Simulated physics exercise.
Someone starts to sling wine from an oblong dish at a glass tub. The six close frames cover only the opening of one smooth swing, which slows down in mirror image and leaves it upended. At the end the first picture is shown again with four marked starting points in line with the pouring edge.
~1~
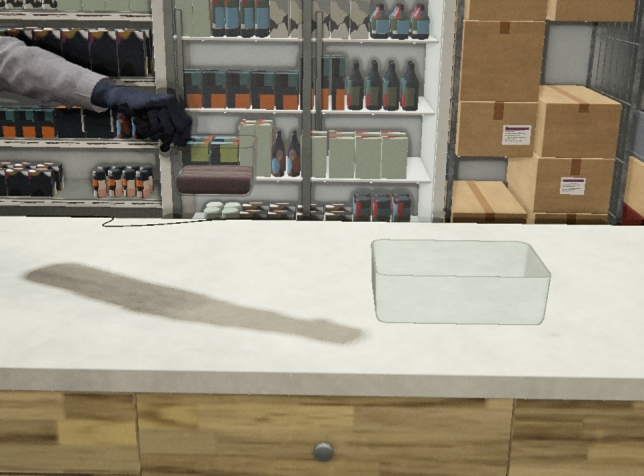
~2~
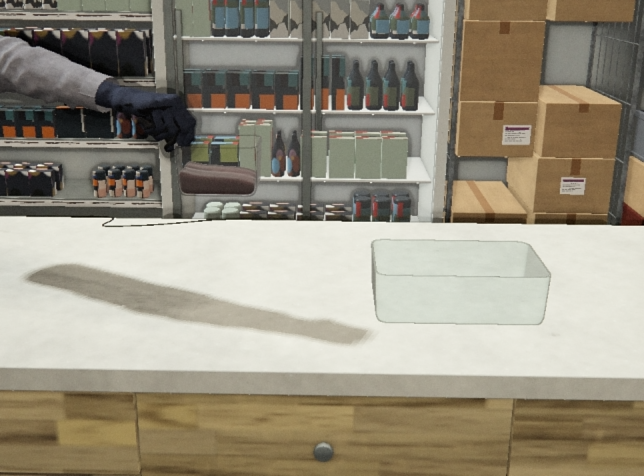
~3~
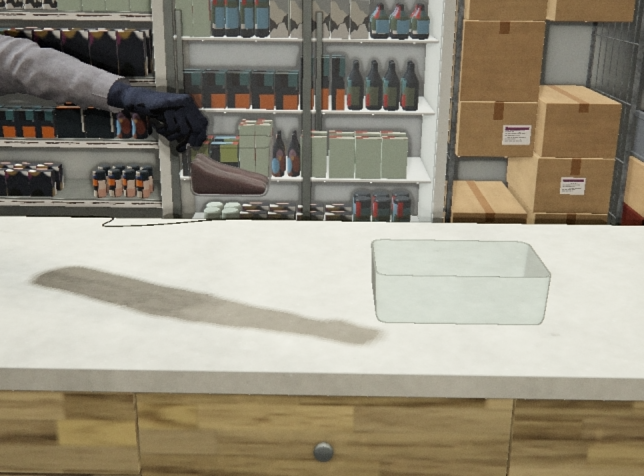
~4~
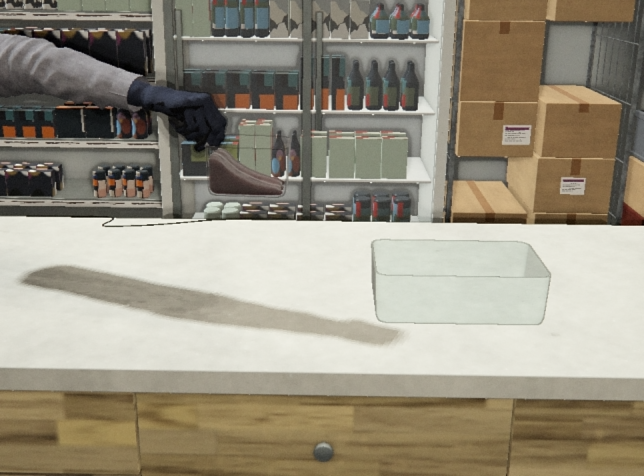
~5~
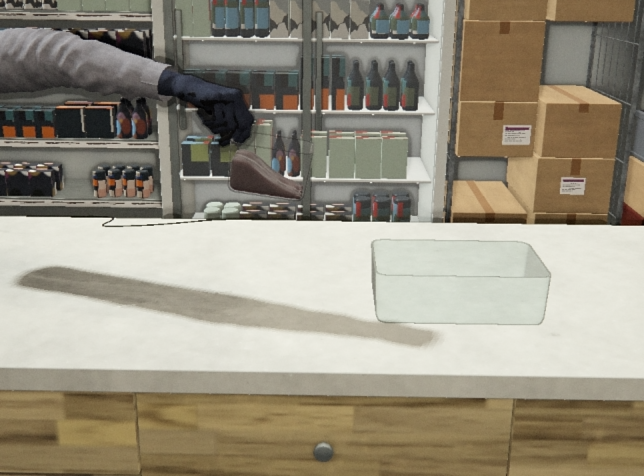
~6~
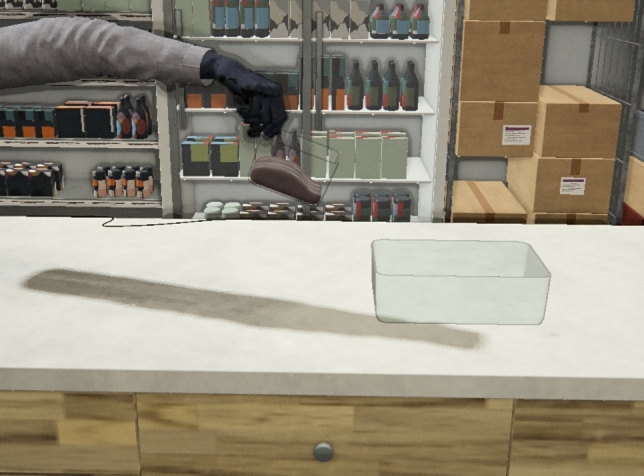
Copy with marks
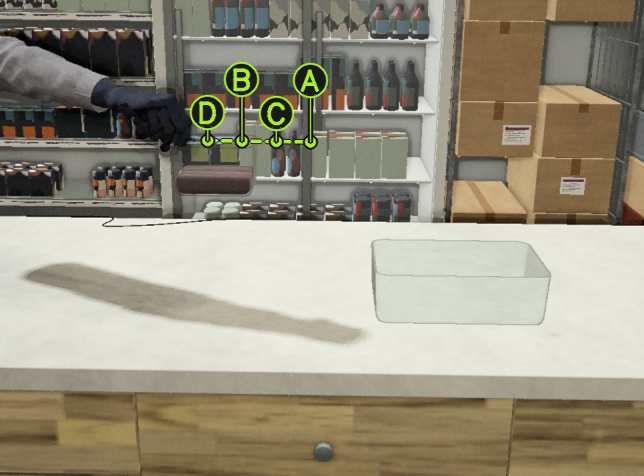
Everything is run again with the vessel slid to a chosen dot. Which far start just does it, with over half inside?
D.
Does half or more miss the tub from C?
No.
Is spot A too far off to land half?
No, not at all.
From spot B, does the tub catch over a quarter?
Yes, it does.
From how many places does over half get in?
All of the four.
In lime, A at (310, 142); B at (241, 141); C at (276, 141); D at (207, 140).
With A, about 78 % lands in the tub, 4 % falls short and 18 % goes beside or beyond.
With B, about 80 % lands in the tub, 11 % falls short and 8 % goes beside or beyond.
With C, about 91 % lands in the tub, 3 % falls short and 6 % goes beside or beyond.
With D, about 63 % lands in the tub, 29 % falls short and 8 % goes beside or beyond.
